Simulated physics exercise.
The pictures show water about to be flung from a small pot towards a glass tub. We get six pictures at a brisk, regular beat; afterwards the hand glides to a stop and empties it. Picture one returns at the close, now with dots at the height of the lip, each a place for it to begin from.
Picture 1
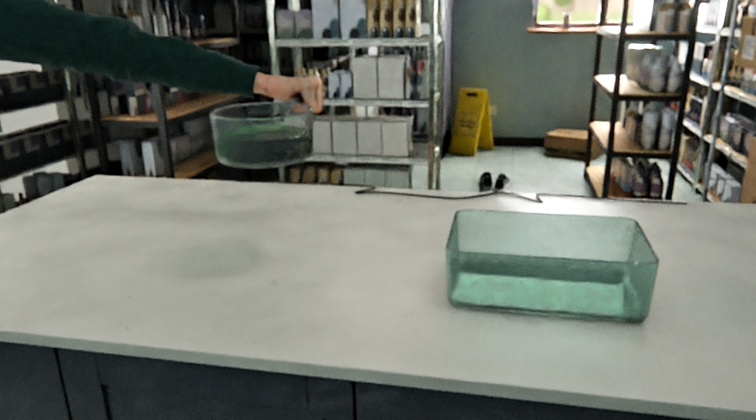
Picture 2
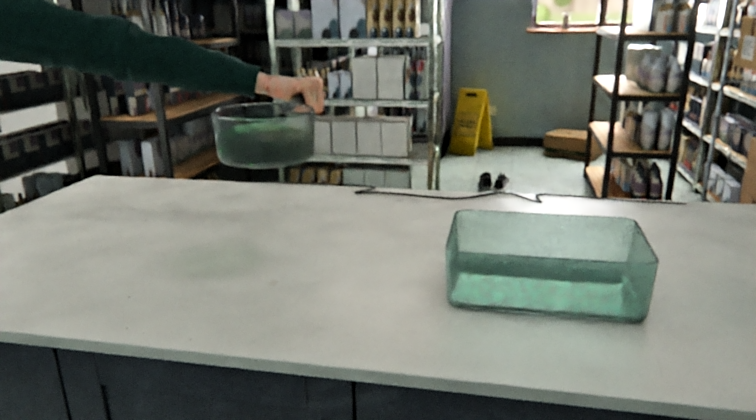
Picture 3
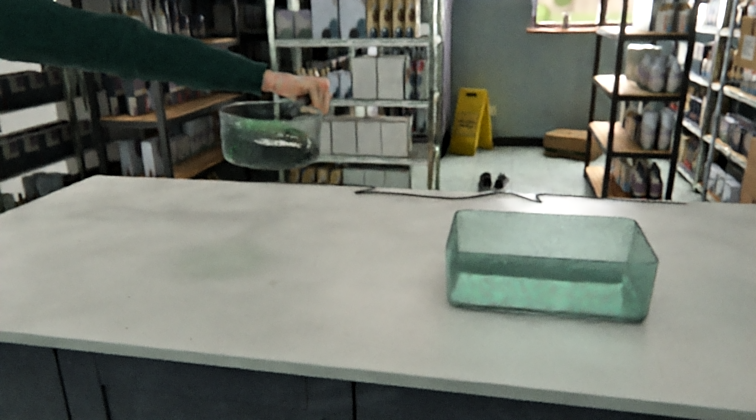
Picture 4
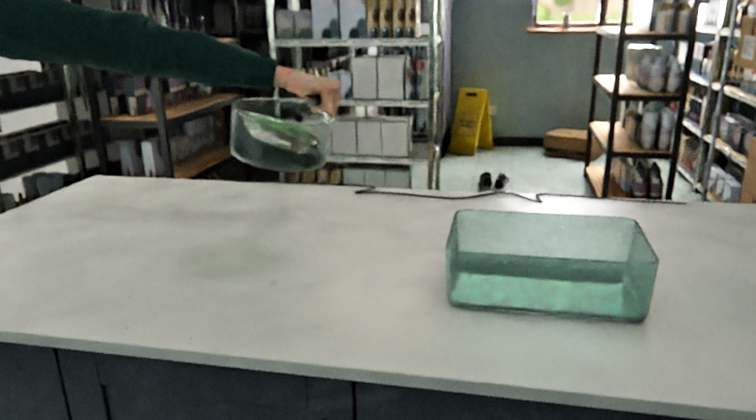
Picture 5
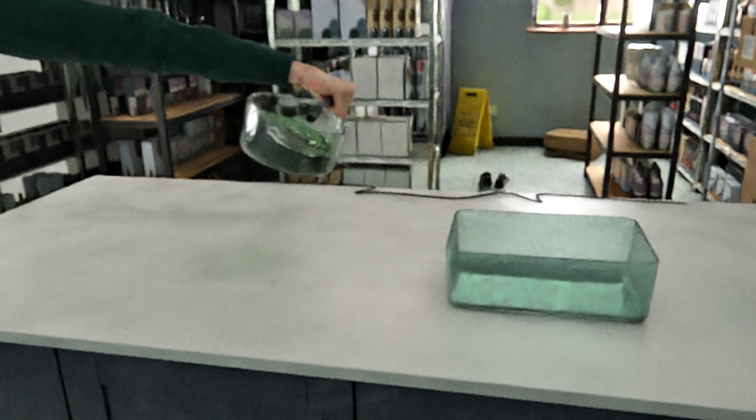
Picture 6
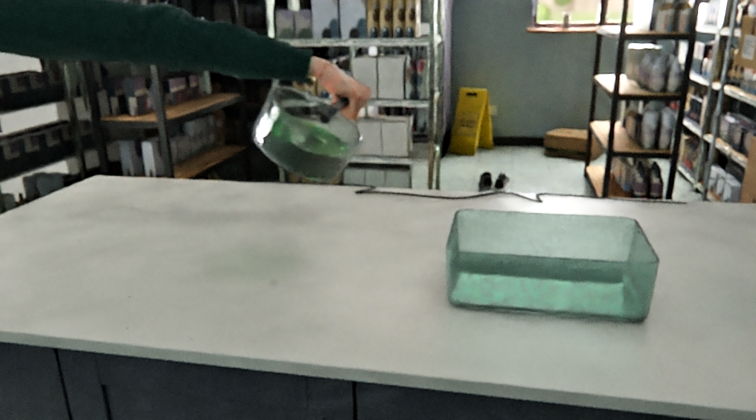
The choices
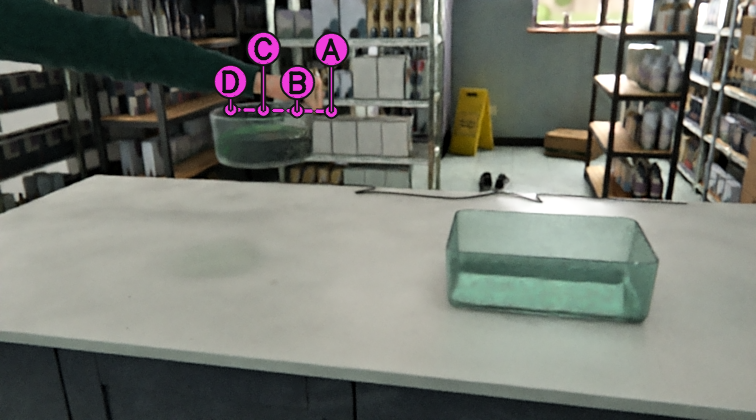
A hand in a dark green sleeve held a clear pot of greenish water above a pale counter, then moved it slightly right and gradually tilted it, while a glass tub sat still.
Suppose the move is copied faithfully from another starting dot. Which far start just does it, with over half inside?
The answer is spot A.
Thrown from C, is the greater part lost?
Yes.
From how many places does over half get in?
One of the four.
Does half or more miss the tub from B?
Yes, that goes wrong.
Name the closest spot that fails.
Here it is spot B.
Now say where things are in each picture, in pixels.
In the first picture, upright, lip at (308, 111); tub from (447, 303) to (647, 319); nothing has left yet.
In the second picture, upright, lip at (310, 111); nothing has left yet.
In the third picture, tipped about 4°, lip at (318, 115); nothing has left yet.
In the fourth picture, tipped about 11°, lip at (330, 121); nothing has left yet.
In the fifth picture, tipped about 21°, lip at (344, 130); nothing has left yet.
In the sixth picture, tipped about 32°, lip at (358, 141); nothing has left yet.
In magenta, A at (331, 111); B at (297, 110); C at (263, 110); D at (230, 109).
Choosing A, about 63 % lands in the tub, 28 % falls short and 9 % goes beside or beyond.
Choosing B, about 31 % lands in the tub, 66 % falls short and 3 % goes beside or beyond.
Choosing C, about 0 % lands in the tub, 99 % falls short.
Choosing D, about 0 % lands in the tub, 100 % falls short.
